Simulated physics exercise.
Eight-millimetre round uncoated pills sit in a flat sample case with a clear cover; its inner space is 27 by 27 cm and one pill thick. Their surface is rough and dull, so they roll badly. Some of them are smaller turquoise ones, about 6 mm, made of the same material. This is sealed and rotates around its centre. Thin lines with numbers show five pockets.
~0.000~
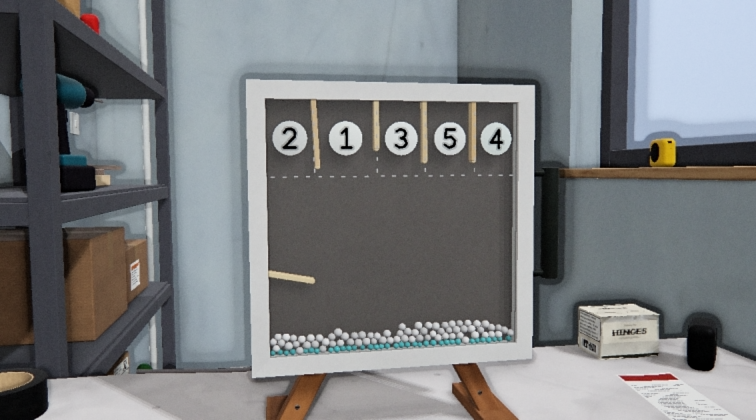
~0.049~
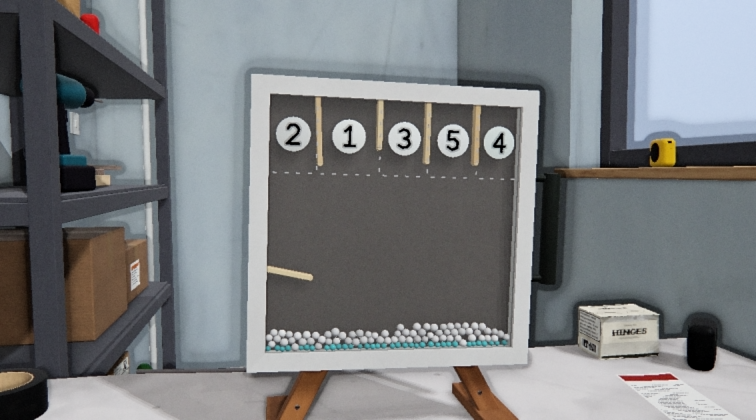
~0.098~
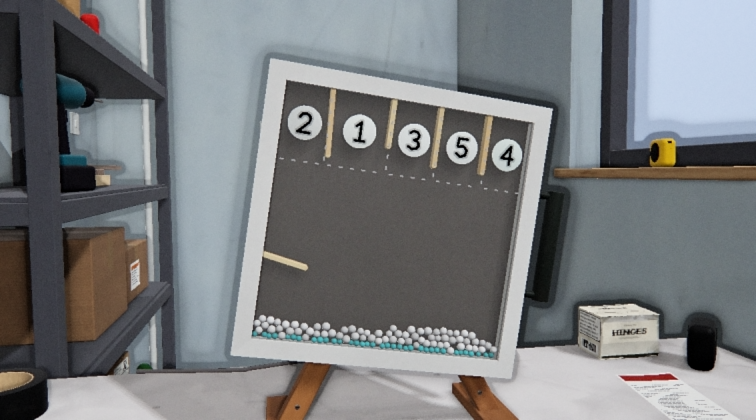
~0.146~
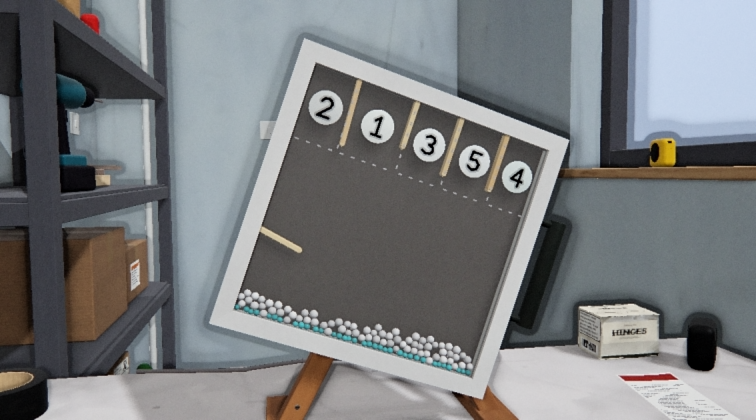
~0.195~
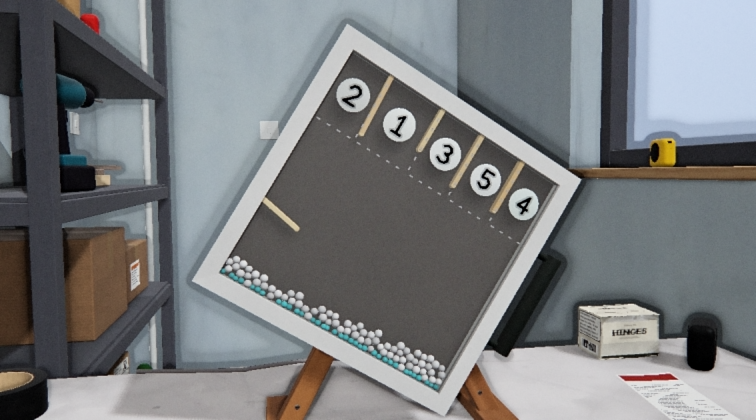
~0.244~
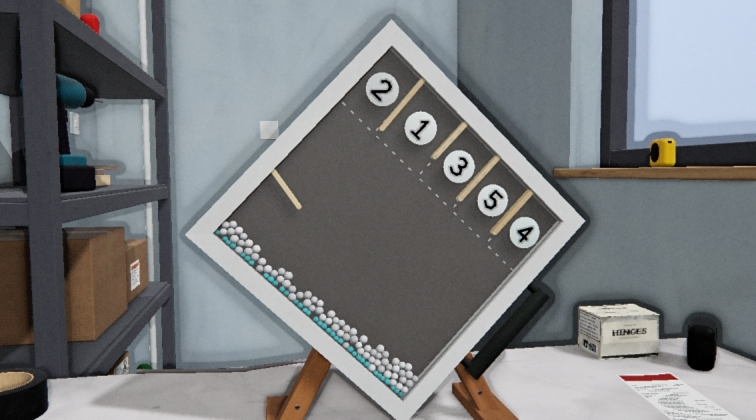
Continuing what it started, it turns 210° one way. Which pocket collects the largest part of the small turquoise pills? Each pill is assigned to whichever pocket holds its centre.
The one marked 5.
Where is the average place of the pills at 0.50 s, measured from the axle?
Roughly 12 centimetres to the left and 3 centimetres below.
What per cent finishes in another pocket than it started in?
100 %.
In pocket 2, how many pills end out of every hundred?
Around 0 in a hundred.
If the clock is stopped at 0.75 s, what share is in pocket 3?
That part holds about 0 percent of it.
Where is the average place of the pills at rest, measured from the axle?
About 12 cm left and 5 cm below.
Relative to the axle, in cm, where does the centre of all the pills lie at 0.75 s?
The middle sits around 9 cm left of it and 7 cm below it.
After 0.50 s, it stands 109° clockwise; nothing in the marked areas; small ones, nothing in the marked areas.
After 0.75 s, it stands 172° clockwise; no. 4, 45 %, no. 5, 15 %; small ones, no. 3, 5 %, no. 4, 10 %, no. 5, 35 %.
After 0.97 s, it has come round 210° clockwise; no. 1, 5 %, no. 3, 5 %, no. 4, 55 %, no. 5, 35 %; small ones, no. 1, 5 %, no. 3, 10 %, no. 4, 15 %, no. 5, 65 %.
All still by 1.5 s, it has come round 210° clockwise; no. 1, 5 %, no. 2, 0 %, no. 3, 5 %, no. 4, 55 %, no. 5, 35 %; small ones, no. 1, 15 %, no. 3, 5 %, no. 4, 15 %, no. 5, 65 %.
